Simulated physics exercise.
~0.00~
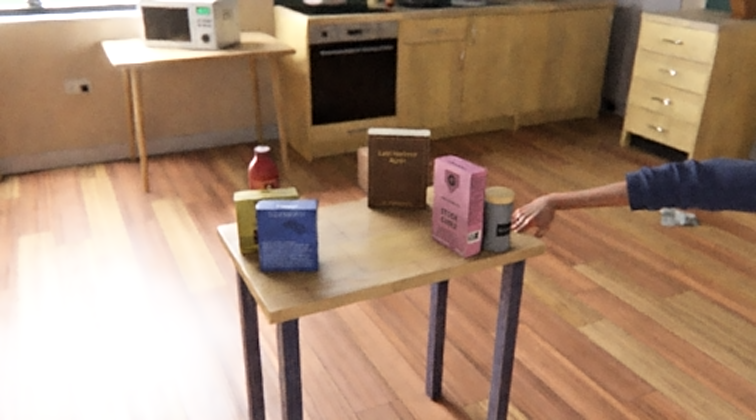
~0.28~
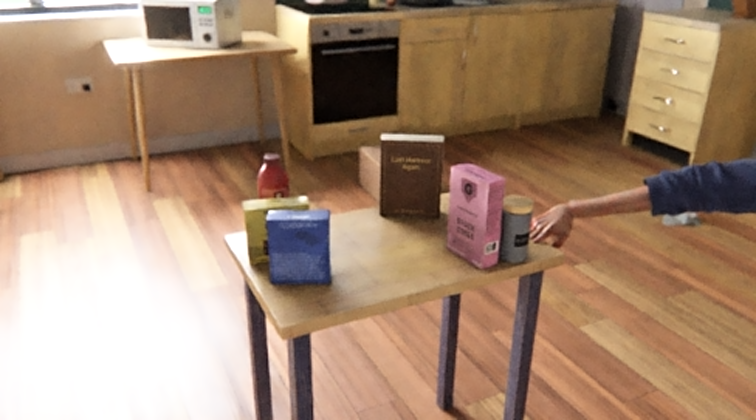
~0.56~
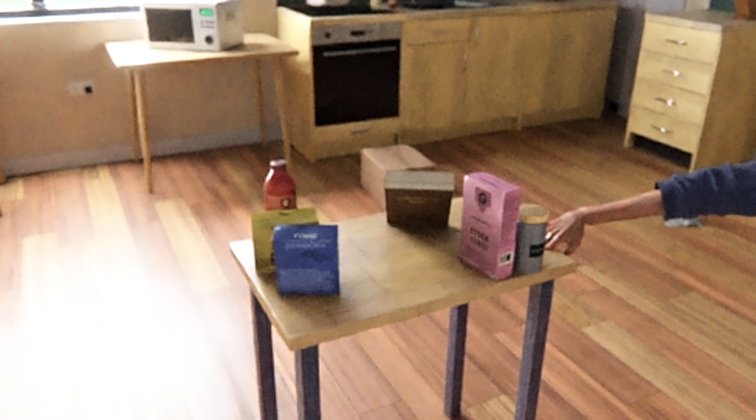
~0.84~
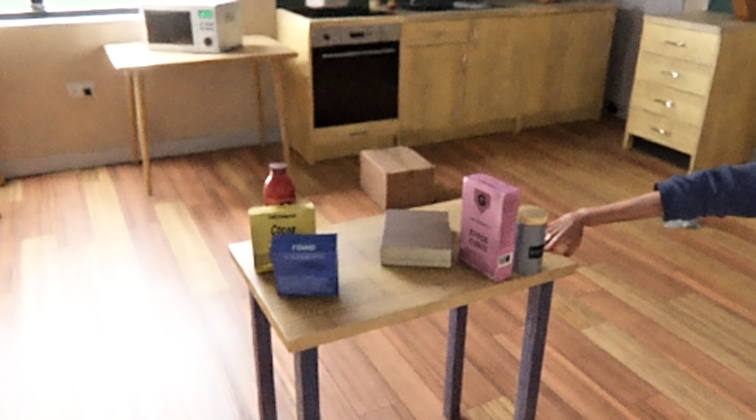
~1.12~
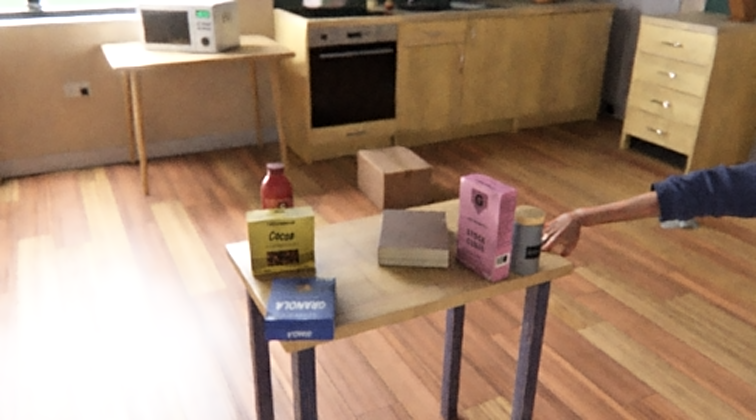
At first, a brown book, a pink packet, a grey jar, a yellow packet, a blue packet and a red bottle all stand upright on a small wooden table, while a hand reaches in from the right beside the jar. The table shifts slightly toward the viewer and to the right, the hand staying at its edge. The brown book tips backward, and the yellow and blue packets lean. The book then lands flat, while the blue packet tilts further. Finally the blue packet lies toppled near the front edge, the yellow one settles nearly upright, and the bottle, jar and pink packet remain standing.
